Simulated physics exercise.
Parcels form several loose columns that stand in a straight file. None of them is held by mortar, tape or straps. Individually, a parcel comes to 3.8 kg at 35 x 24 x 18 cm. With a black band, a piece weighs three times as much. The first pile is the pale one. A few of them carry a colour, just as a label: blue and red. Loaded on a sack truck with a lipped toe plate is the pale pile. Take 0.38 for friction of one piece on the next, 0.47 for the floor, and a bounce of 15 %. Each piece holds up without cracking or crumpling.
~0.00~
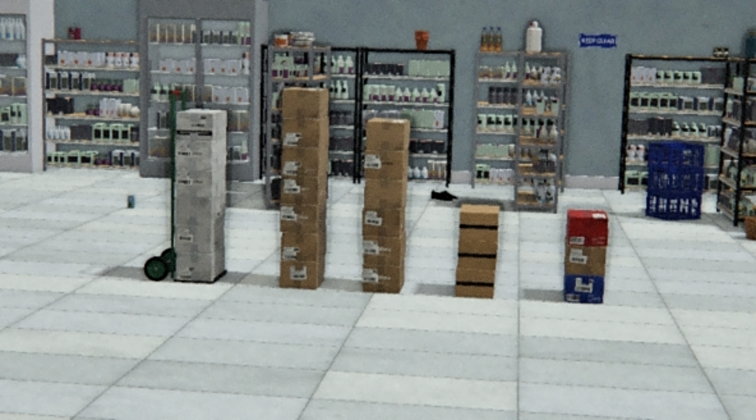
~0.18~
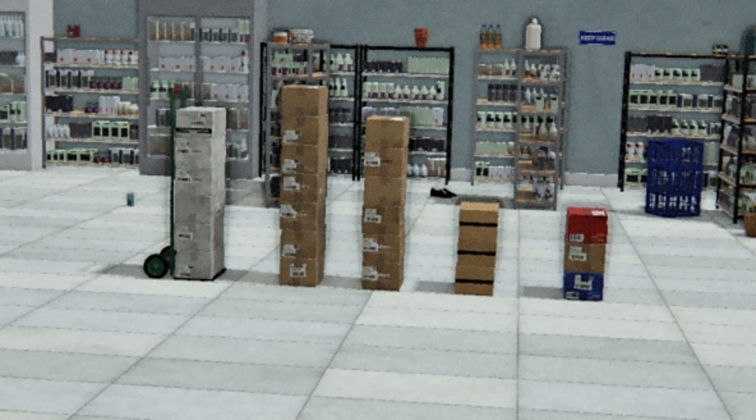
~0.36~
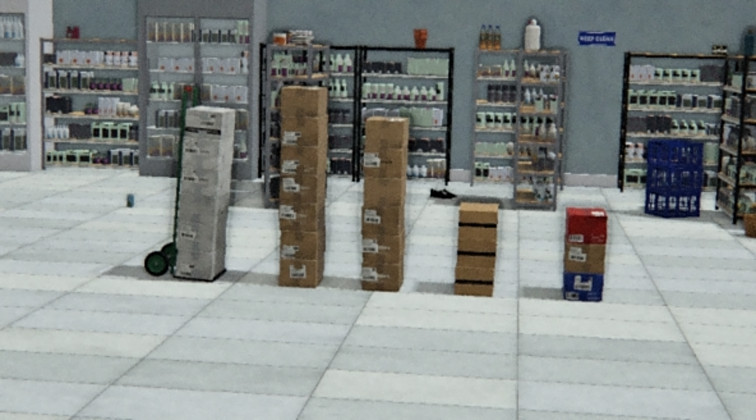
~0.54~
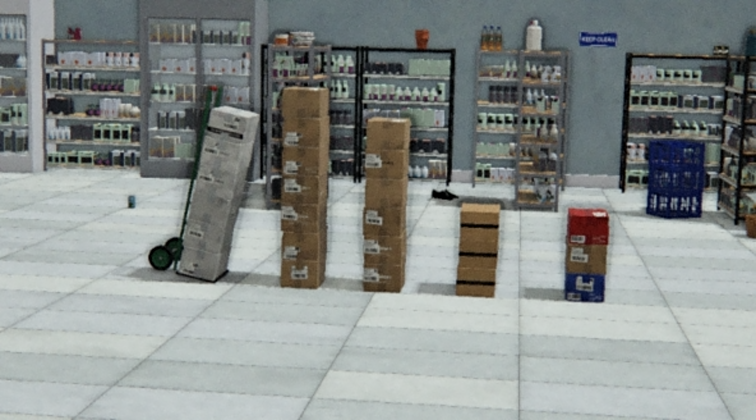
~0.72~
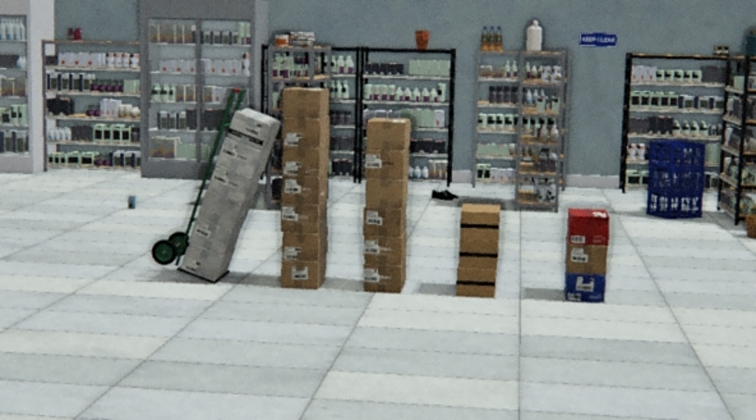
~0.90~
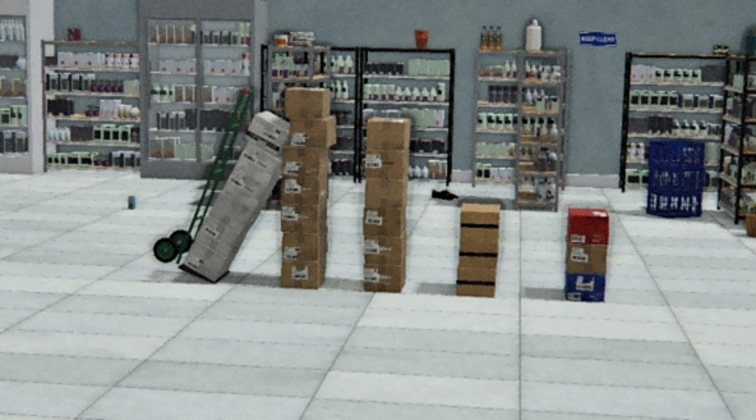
At first, a pale stack of parcels stands upright on a green hand truck, left of four separate stacks on a tiled floor. The truck and pale stack then tilt steadily to the right until the pale top meets the tall brown stack beside it, whose upper boxes shift slightly.
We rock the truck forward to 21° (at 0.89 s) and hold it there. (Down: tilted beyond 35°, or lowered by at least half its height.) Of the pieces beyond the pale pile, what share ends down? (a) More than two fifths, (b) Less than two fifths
The answer is a.
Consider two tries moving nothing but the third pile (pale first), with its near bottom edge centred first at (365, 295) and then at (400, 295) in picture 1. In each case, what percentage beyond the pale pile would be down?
I'd say close to 80 percent, then close to 80 percent.
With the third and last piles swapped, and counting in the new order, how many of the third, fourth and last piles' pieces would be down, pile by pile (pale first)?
Down tally in the new order: Third = 0, fourth = 0, last = 0.
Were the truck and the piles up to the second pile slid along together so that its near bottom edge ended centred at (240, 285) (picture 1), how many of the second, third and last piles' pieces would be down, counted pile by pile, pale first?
Result: Second pile 7, third pile 5, last pile 2.
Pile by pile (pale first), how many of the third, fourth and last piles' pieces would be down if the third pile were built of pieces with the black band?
Third 0, fourth 0, last 0.
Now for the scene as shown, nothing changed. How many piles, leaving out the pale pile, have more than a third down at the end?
By my count, 4.
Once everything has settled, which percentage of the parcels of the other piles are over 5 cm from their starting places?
I get 95 %.
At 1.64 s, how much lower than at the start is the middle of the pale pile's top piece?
20 cm lower.
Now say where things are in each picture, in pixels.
In the first picture (we follow the side turned to the camera), truck frame (173, 131) 0° forward; blue parcel (585, 290); red parcel (589, 232); no other piece has moved.
The second picture shows truck frame (172, 128) 0° forward; red parcel (588, 229).
The third picture shows truck frame (182, 127) 4° forward, top of the pale pile leaning 4°; red parcel (588, 230); no other piece has moved.
The fourth picture shows truck frame (203, 126) 11° forward, top of the pale pile leaning 12°; red parcel (589, 231); no other piece has moved.
The fifth picture shows truck frame (222, 127) 18° forward, top of the pale pile leaning 19°; red parcel (590, 231); no other piece has moved.
The sixth picture shows truck frame (230, 127) 21° forward, top of the pale pile leaning 26°; red parcel (589, 230); blue parcel (586, 288); 2 stirred so far.
Around 1.64 s, 6 of the pale pile down; none of the 19 other parcels down, 9 disturbed.
Around 2.16 s, 6 of the pale pile down; 7 of the 19 other parcels down.
Around 2.98 s, 6 of the pale pile down; 14 of the 19 other parcels down; red parcel displaced 13 cm; blue parcel displaced 37 mm.
Finally (4.4 s), 6 of the pale pile down; 16 of the 19 other parcels down; red parcel on its side; blue parcel displaced 54 mm. That is 84 per cent. Seen by the last camera, middles, red parcel near (682, 282), blue parcel near (593, 283).
